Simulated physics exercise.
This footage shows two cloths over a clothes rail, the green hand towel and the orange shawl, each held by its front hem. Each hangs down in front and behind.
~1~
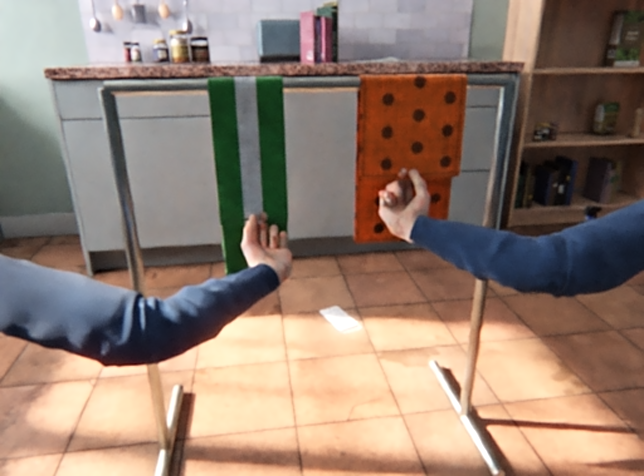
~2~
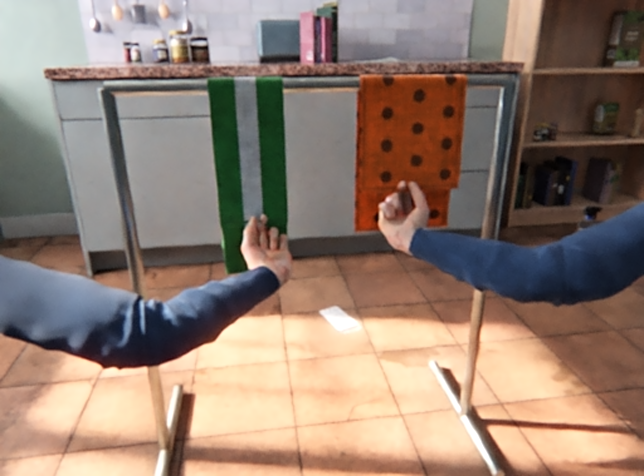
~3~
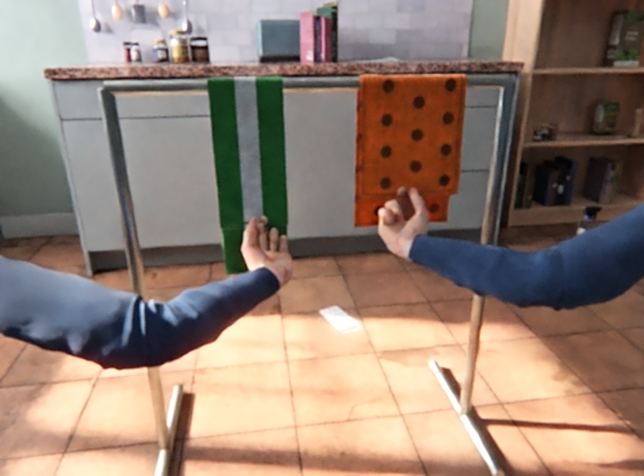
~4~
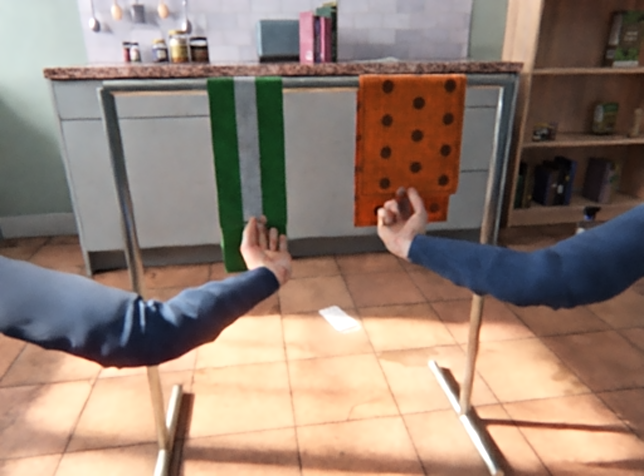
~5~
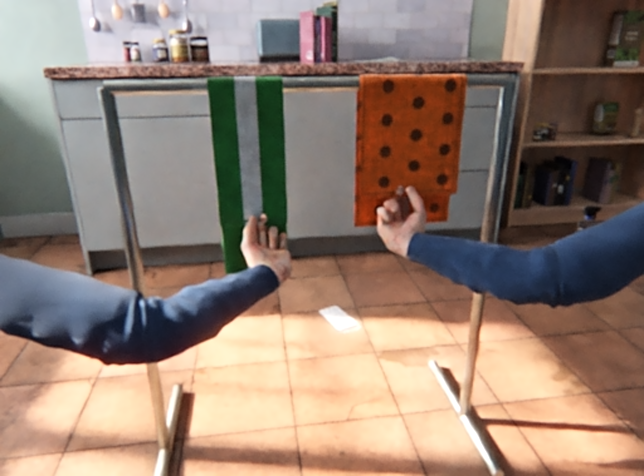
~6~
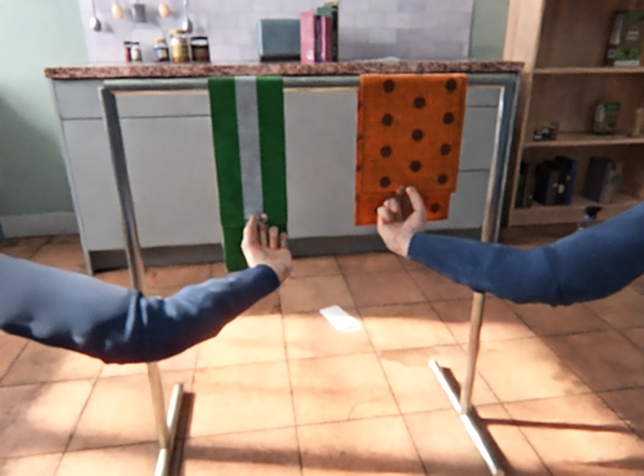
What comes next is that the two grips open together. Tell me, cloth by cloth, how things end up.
The green hand towel holds; the orange shawl holds.
Then, 0.36 s after the last picture, hand towel still hanging; shawl still hanging.
At rest, hand towel still hanging; shawl still hanging. The green hand towel hangs there and the orange shawl keeps its place.
